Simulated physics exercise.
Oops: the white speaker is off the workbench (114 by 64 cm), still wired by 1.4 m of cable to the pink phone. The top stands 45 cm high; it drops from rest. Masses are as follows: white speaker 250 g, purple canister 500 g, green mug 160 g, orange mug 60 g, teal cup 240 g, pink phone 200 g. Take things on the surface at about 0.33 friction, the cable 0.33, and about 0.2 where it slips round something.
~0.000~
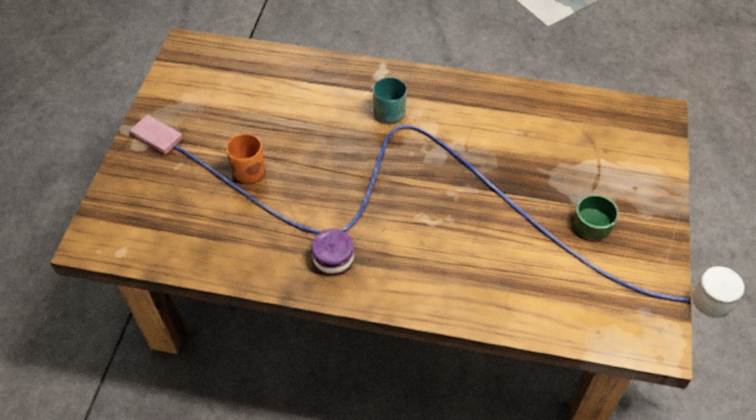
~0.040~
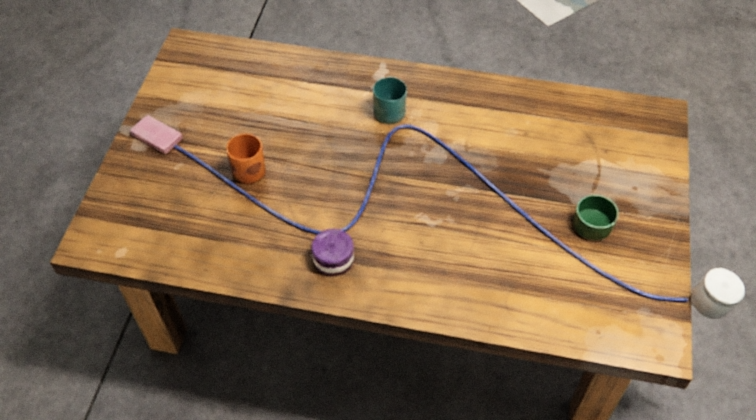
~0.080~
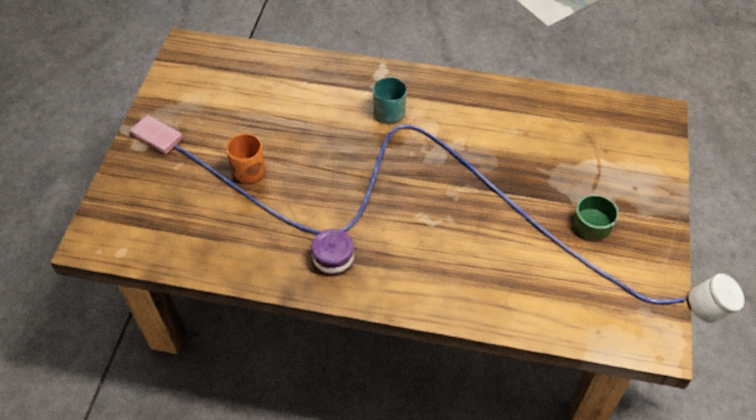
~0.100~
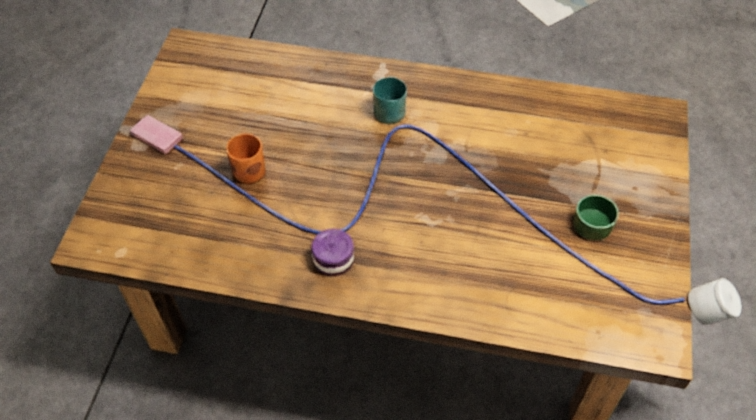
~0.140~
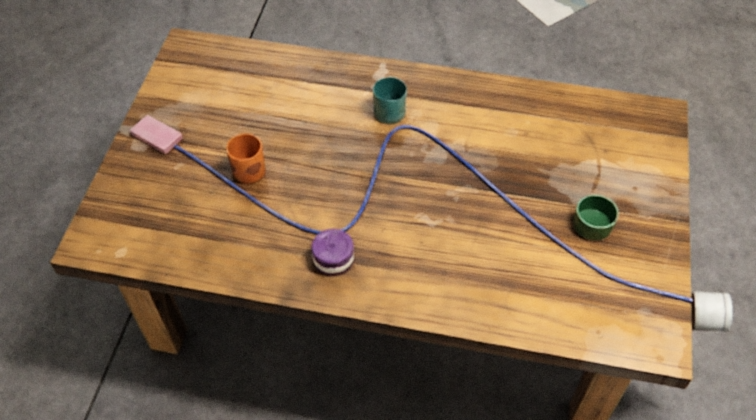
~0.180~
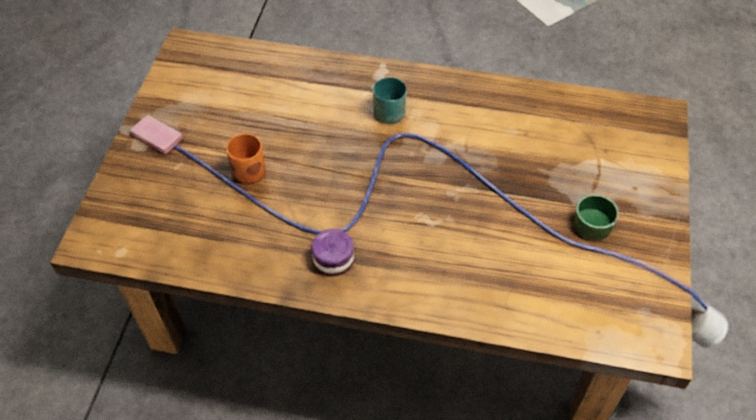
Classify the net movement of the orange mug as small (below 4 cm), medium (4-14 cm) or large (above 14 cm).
Medium.
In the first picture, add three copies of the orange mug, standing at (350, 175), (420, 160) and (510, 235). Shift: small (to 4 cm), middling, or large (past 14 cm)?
In turn, the three show a medium amount of movement, a lot of movement and only a little movement.
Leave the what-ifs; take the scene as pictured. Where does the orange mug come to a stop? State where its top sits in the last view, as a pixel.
(258, 118).
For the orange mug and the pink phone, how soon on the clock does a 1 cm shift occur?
On the clock, orange mug 0.38 s and pink phone 0.38 s.
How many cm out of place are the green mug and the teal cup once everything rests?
The green mug ends up around 0 cm from its start and the teal cup around 0 cm.
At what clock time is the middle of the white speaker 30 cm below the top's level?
That is: 0.32 s.
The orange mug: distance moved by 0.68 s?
At that moment the orange mug has gone 8 cm from the start.
After 0.4 s, the cable's tail end at (190, 154); orange mug 5 cm off its start, pink phone 4 cm off its start, white speaker over the edge.
After 0.7 s, the cable's tail end at (196, 157); orange mug 8 cm off its start, pink phone 5 cm off its start, white speaker over the edge.
After 0.9 s, the cable's tail end at (196, 157); orange mug 8 cm off its start at (258, 118), pink phone 5 cm off its start at (175, 143), white speaker over the edge.
After 1.2 s, the cable's tail end at (196, 157); orange mug 8 cm off its start, pink phone 5 cm off its start, white speaker over the edge.
After 2.4 s, the cable's tail end at (196, 157); orange mug 8 cm off its start at (258, 118), pink phone 5 cm off its start at (175, 143), white speaker over the edge.
